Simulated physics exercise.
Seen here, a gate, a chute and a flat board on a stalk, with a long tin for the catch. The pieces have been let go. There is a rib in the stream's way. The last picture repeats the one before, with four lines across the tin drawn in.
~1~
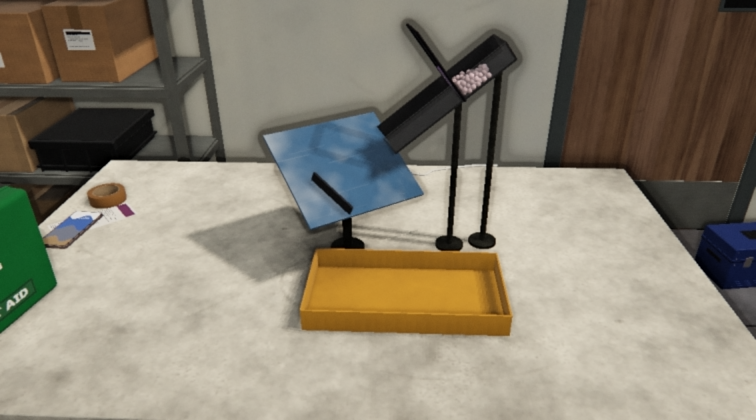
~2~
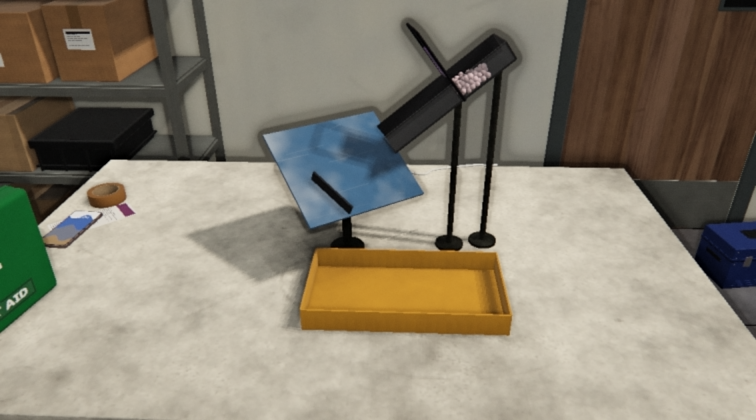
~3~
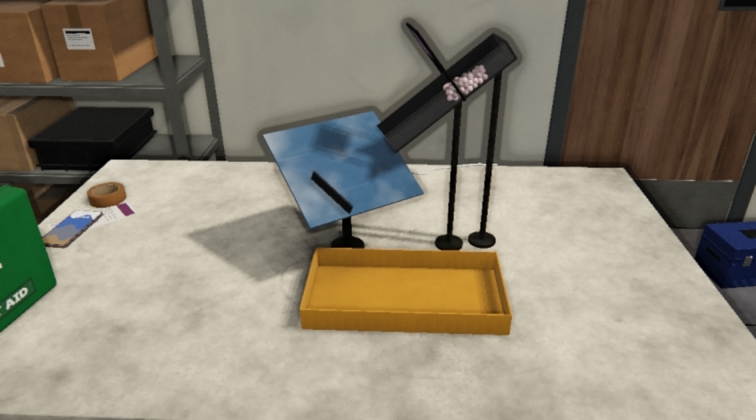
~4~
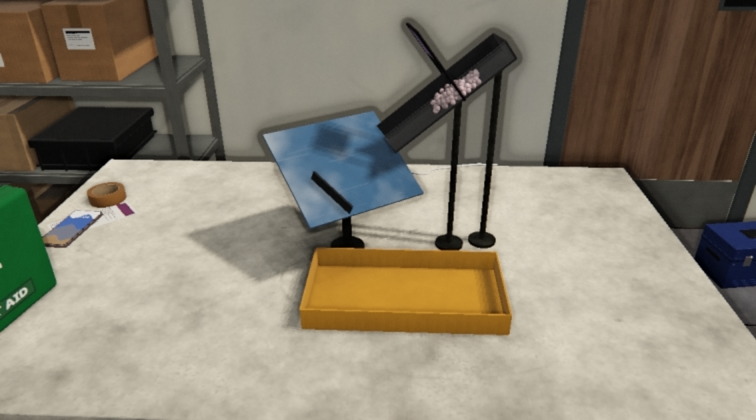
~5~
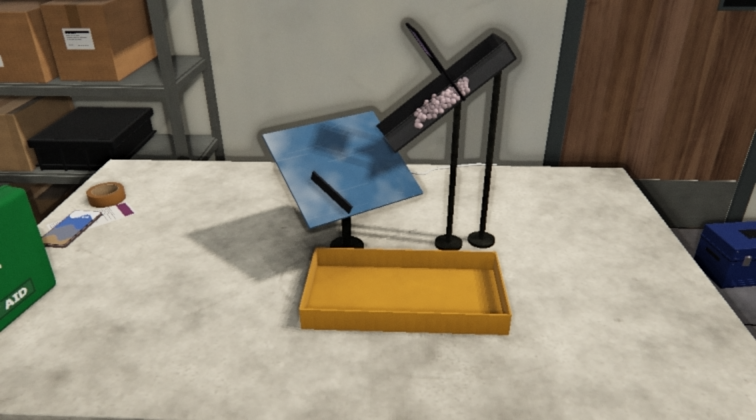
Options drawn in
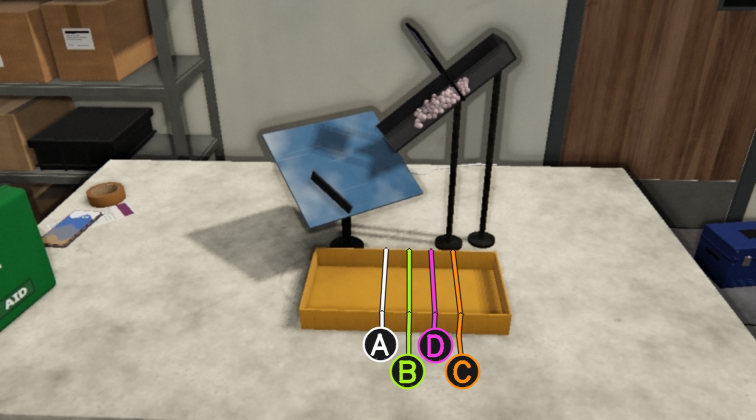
A cluster of small pinkish-white beads slides down a dark, sloping chute toward the lower left, stretching out as it goes, while the camera stays still. The chute stands on two thin black supports, with a tilted blue board bearing a short black rib to its left and an empty yellow-orange tray in front. The pale tabletop is seen from slightly above in a storage room.
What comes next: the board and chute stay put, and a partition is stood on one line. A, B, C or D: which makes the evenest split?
The best line is A.
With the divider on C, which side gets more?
The left side.
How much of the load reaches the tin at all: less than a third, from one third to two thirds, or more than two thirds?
More than two thirds.
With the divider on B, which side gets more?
More lands on the left.
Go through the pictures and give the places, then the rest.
The first frame shows load behind the gate at (467, 79), sugar pearls; lip of the chute at (392, 148), sloping fairly steeply.
The second frame shows middle of the board at (345, 164), tilted fairly steeply; middle of its low edge at (371, 210); of its high edge at (321, 123).
The third frame shows front corners of the tin at (300, 309) and (511, 315), empty; front of the load at (450, 98).
The fourth frame shows middle of the load at (455, 93); its front at (436, 111), about a third of the way to the lip; rib from (314, 171) to (353, 207).
The fifth frame shows middle of the load at (443, 102); its front at (417, 125), about two thirds of the way to the lip.
On the marked copy, line A crosses the front rim at (382, 311); line B crosses the front rim at (409, 312); line C crosses the front rim at (460, 314); line D crosses the front rim at (434, 313).
With A, of what is caught, about half on the left of the divider, about half on the right.
With B, of what is caught, nearly all on the left of the divider, a stray few on the right.
With C, of what is caught, all on the left of the divider, none on the right.
With D, of what is caught, nearly all on the left of the divider, a stray few on the right.
